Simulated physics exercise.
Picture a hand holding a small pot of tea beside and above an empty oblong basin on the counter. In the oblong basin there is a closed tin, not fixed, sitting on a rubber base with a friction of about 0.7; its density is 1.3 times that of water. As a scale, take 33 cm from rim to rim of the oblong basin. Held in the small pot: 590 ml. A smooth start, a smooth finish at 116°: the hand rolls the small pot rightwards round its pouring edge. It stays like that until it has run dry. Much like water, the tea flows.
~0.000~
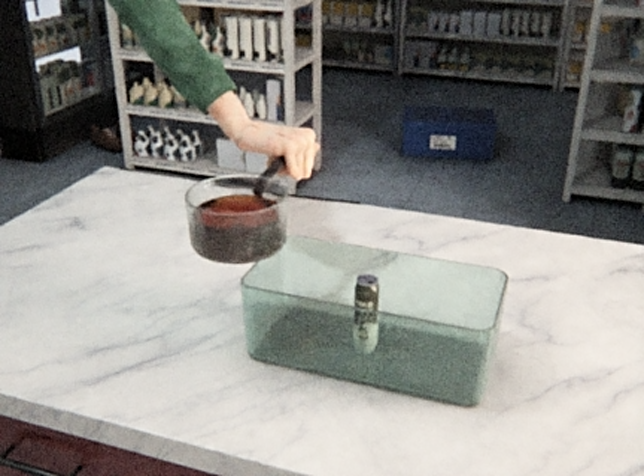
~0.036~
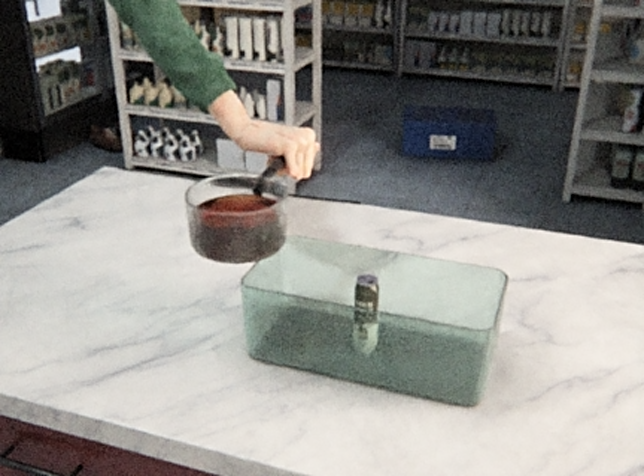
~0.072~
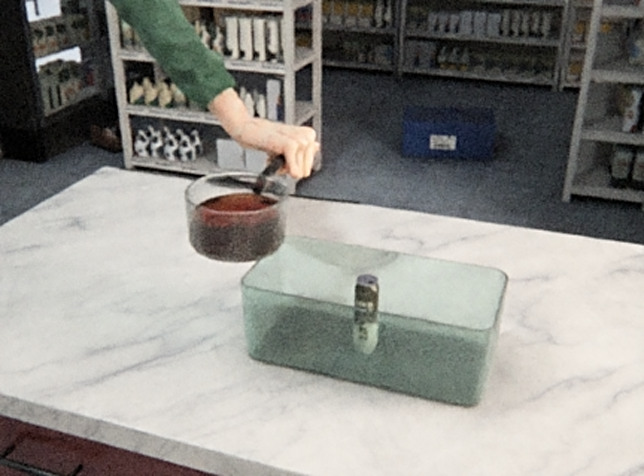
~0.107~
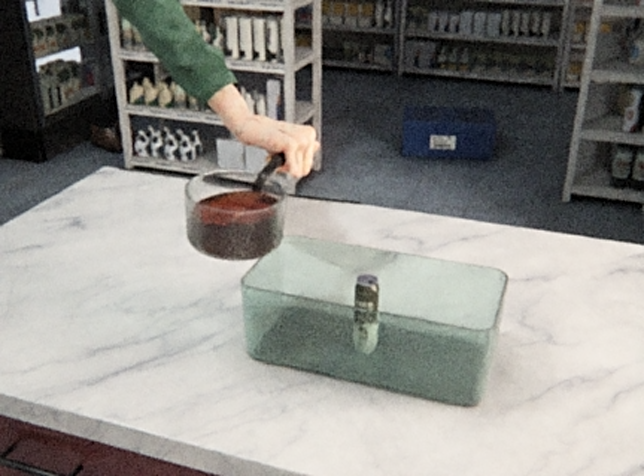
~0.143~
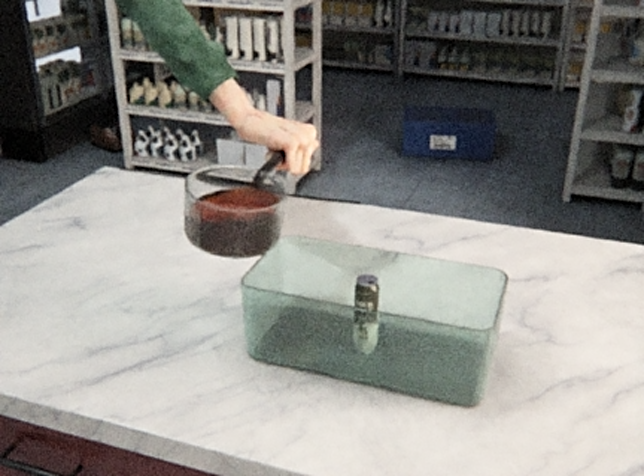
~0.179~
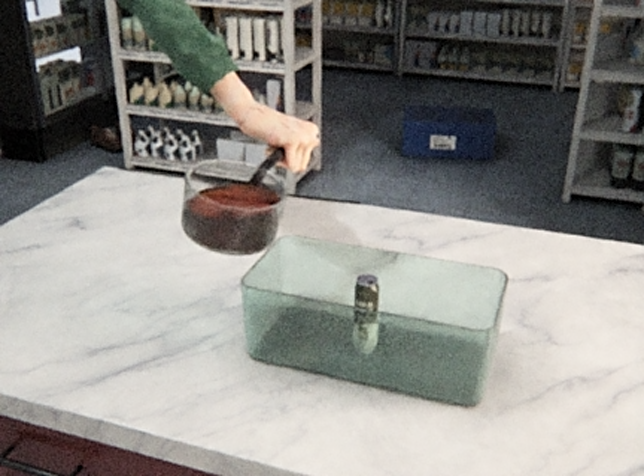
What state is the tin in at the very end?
The tin is on its side.
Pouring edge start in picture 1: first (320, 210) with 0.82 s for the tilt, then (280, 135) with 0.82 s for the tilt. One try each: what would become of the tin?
Try 1: Still standing; try 2: Still standing.
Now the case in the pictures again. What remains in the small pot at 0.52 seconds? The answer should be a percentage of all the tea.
At that time about 66 in a hundred parts are still held.
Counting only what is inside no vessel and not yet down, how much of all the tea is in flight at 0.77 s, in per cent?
Near 14 percent.
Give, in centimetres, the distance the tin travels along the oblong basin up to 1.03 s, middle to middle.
Roughly 8 cm.
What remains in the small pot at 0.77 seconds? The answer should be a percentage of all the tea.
About 6 per cent.
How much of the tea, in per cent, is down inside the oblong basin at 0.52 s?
I'd put it near 2 percent.
After 0.52 s the tilt is 82° and 67 per cent is still to pour; the tin stands where it began.
After 0.77 s the tilt is 115° and 6 per cent is still to pour; the tin leans 13°.
After 1.03 s the tilt is 116° and 0 per cent is still to pour; the tin lies on its side.
After 1.32 s the tilt is 116° and 0 per cent is still to pour; the tin lies on its side.
In the end the tin lies on its side.
